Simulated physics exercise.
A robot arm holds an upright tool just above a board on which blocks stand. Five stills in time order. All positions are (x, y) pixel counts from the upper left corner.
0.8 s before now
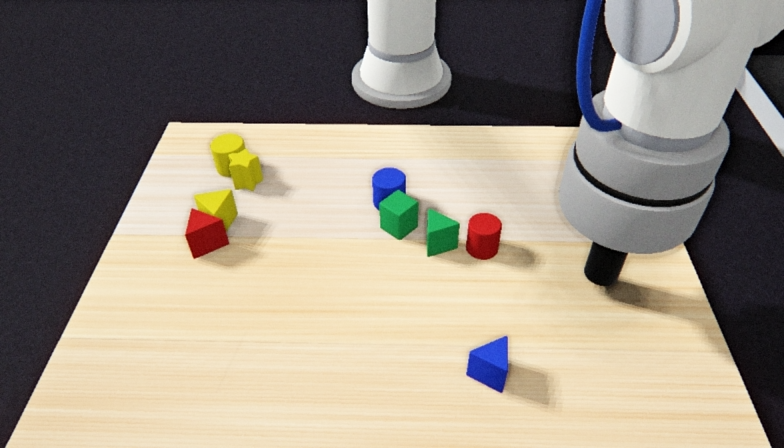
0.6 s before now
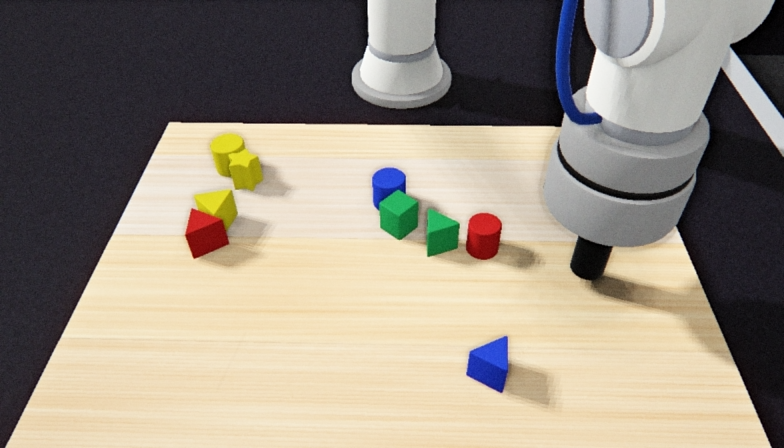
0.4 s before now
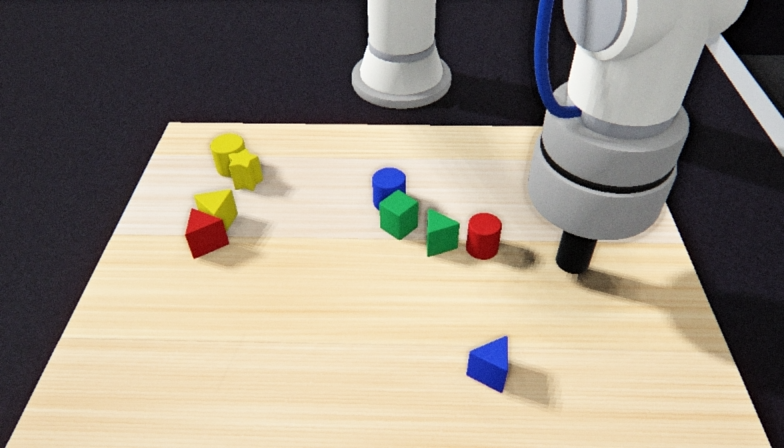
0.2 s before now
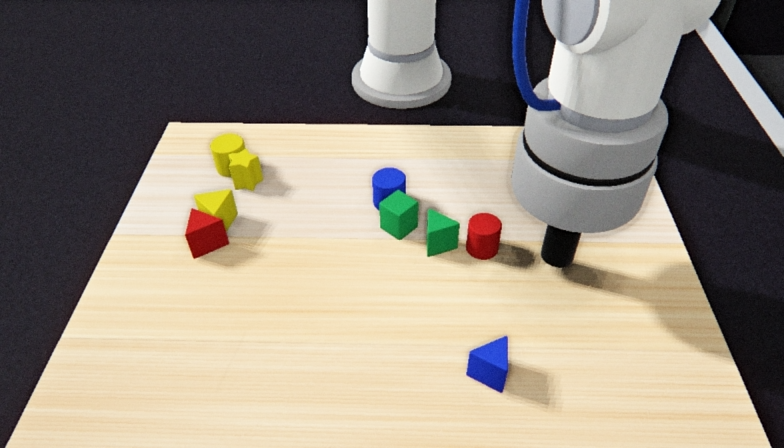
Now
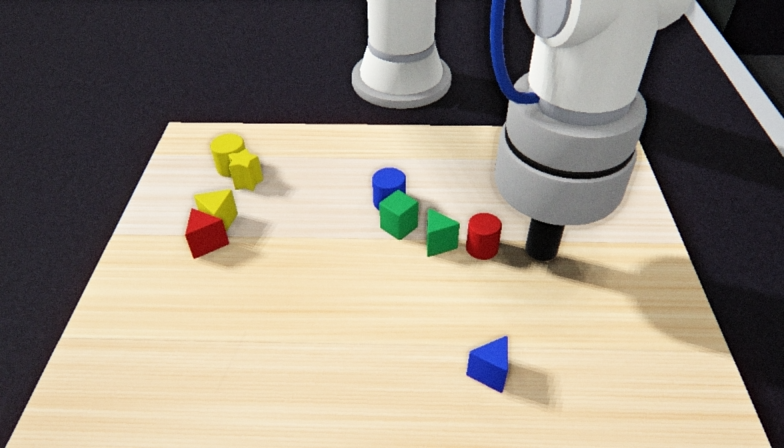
A robot arm with a black tool moved slowly left and slightly toward the back of the wooden board, drawing closer to the red cylinder, while all the colored blocks stayed still.
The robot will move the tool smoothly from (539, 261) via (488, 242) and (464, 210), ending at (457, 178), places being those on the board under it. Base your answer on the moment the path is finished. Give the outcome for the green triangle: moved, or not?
It is carried off its spot.
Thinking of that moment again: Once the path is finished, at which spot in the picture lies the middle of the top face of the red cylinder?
It is going to be at (449, 217).
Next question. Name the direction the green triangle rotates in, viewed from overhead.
Looking down, it rotates clockwise.
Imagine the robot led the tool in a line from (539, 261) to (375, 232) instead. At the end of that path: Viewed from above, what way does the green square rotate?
It spins with the clock.
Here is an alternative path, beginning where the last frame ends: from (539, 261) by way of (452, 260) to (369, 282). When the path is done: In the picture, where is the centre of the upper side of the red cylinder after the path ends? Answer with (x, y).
Its top face will be centred at roughly (448, 211).
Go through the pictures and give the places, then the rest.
Tool's lower end (601, 274); green square (399, 202); green triangle (439, 221); red cylinder (485, 223), in the first frame.
Tool (587, 268); blocks still, in the second frame.
Tool (572, 262); blocks still, in the third frame.
Tool (557, 256); blocks still, in the fourth frame.
Tool (541, 250); green square (399, 202); green triangle (439, 221); red cylinder (485, 223), in the fifth frame.
The first path, step by step. One third of the way, tool (490, 230); green triangle (428, 222), turned 20° clockwise; red cylinder (460, 220).
Two thirds of the way, tool (465, 199); green triangle (423, 224), turned 45° clockwise; red cylinder (449, 217).
At the end, tool (458, 166); green square still; green triangle (423, 224), turned 45° clockwise; red cylinder (449, 217).
